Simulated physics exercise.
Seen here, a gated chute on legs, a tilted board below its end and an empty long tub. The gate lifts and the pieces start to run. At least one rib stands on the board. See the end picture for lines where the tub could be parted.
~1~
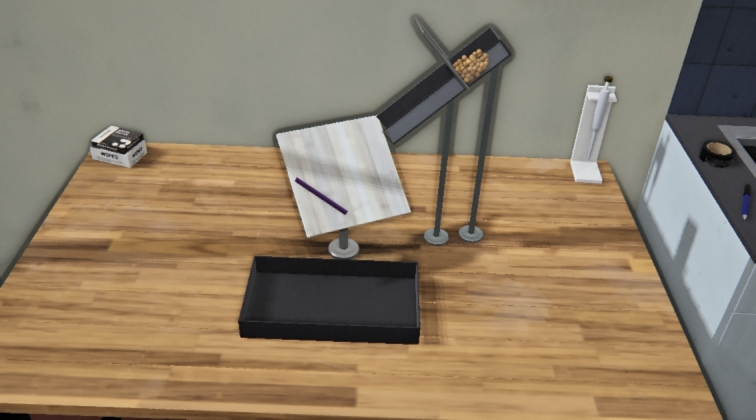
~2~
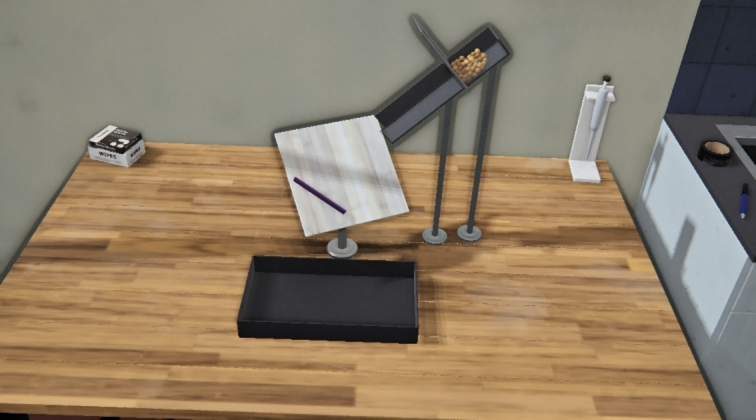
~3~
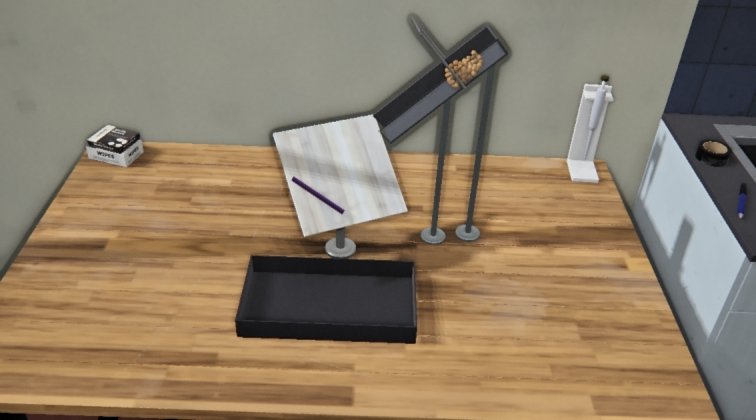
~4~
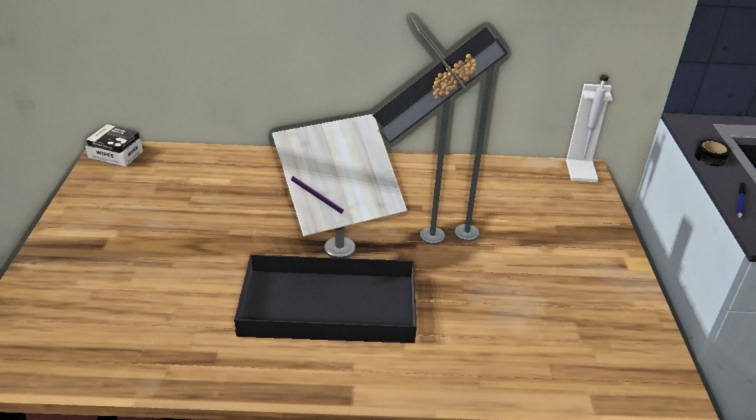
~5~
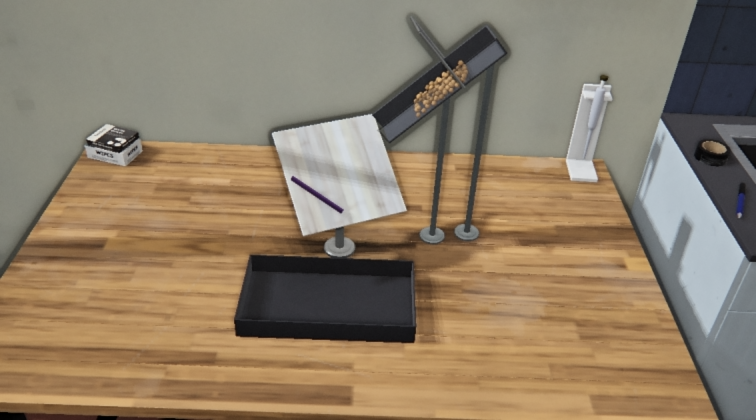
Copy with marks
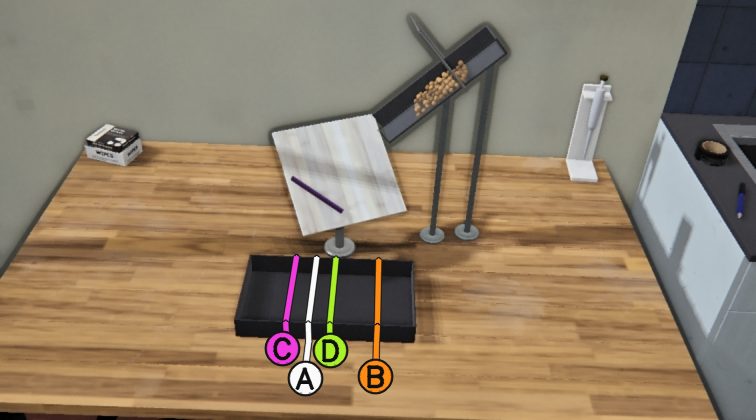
A dark chute on legs stands over a tilted board as round beads slide down it.
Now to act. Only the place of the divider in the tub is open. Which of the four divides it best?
Go for B.
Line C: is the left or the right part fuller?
Right.
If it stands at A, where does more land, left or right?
More lands on the right.
On the marked copy, line A crosses the front rim at (308, 322); line B crosses the front rim at (377, 325); line C crosses the front rim at (285, 321); line D crosses the front rim at (329, 323).
If A is chosen, of what is caught, a stray few on the left of the divider, nearly all on the right.
If B is chosen, of what is caught, about half on the left of the divider, about half on the right.
If C is chosen, of what is caught, a stray few on the left of the divider, nearly all on the right.
If D is chosen, of what is caught, a small part on the left of the divider, nearly all on the right.
